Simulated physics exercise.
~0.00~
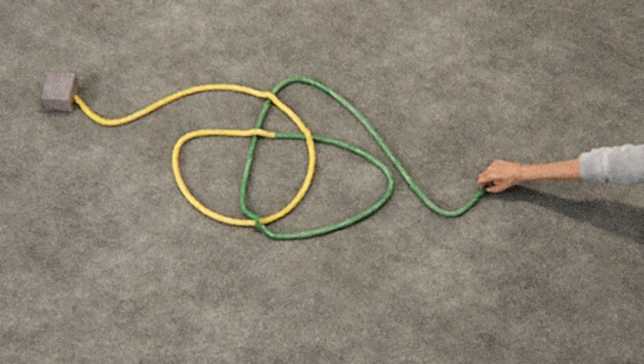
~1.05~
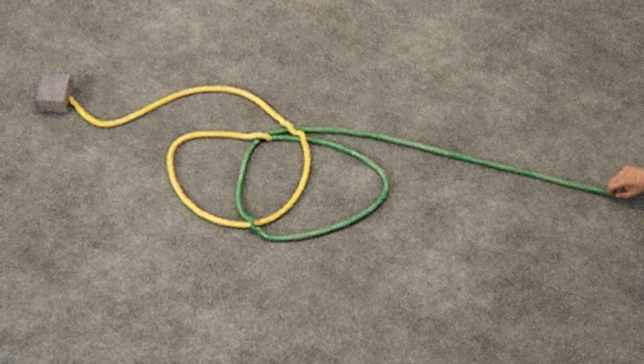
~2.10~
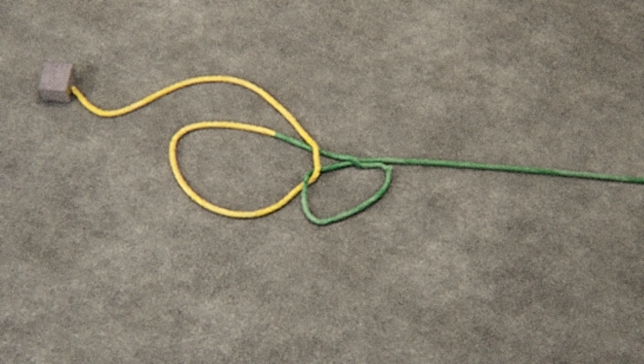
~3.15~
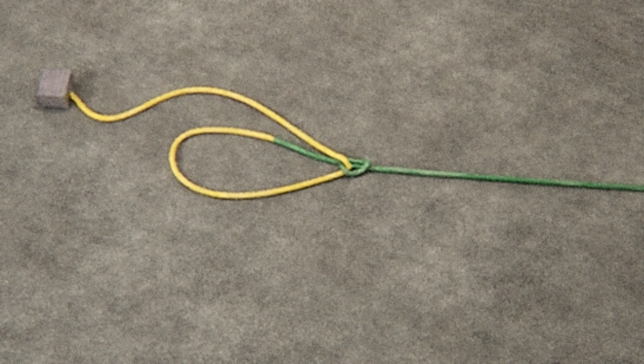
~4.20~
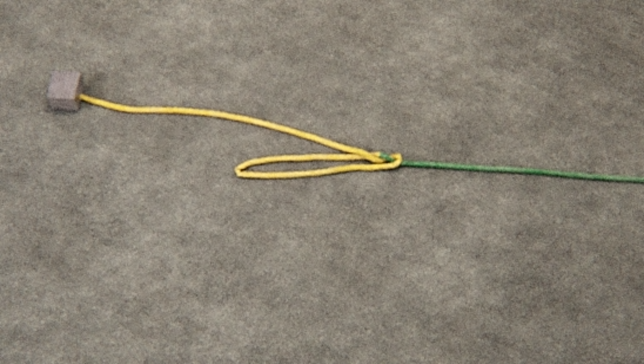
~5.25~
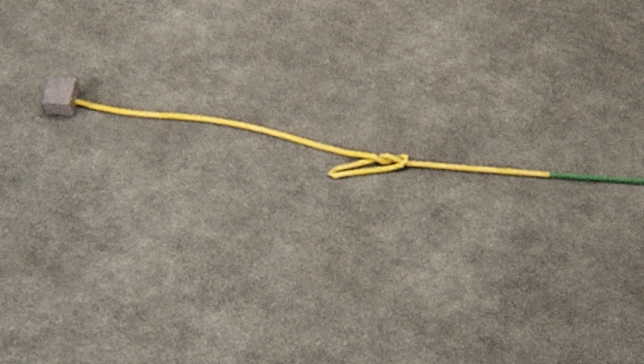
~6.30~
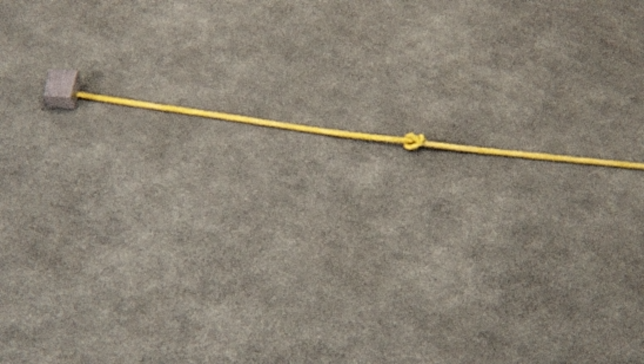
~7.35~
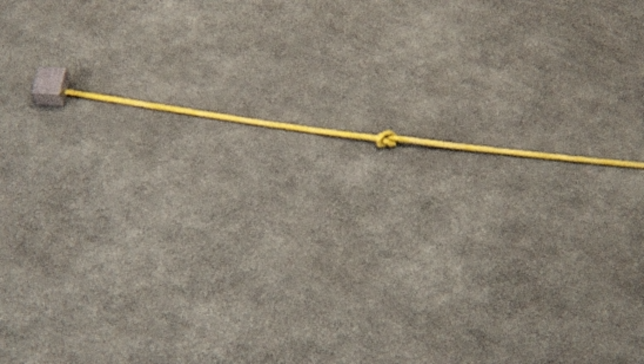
A hand pulled the green end of a looped yellow and green rope off to the right, while the yellow end stayed at a small block on the left, and the loops shrank until they jammed into a tight knot in the yellow part.
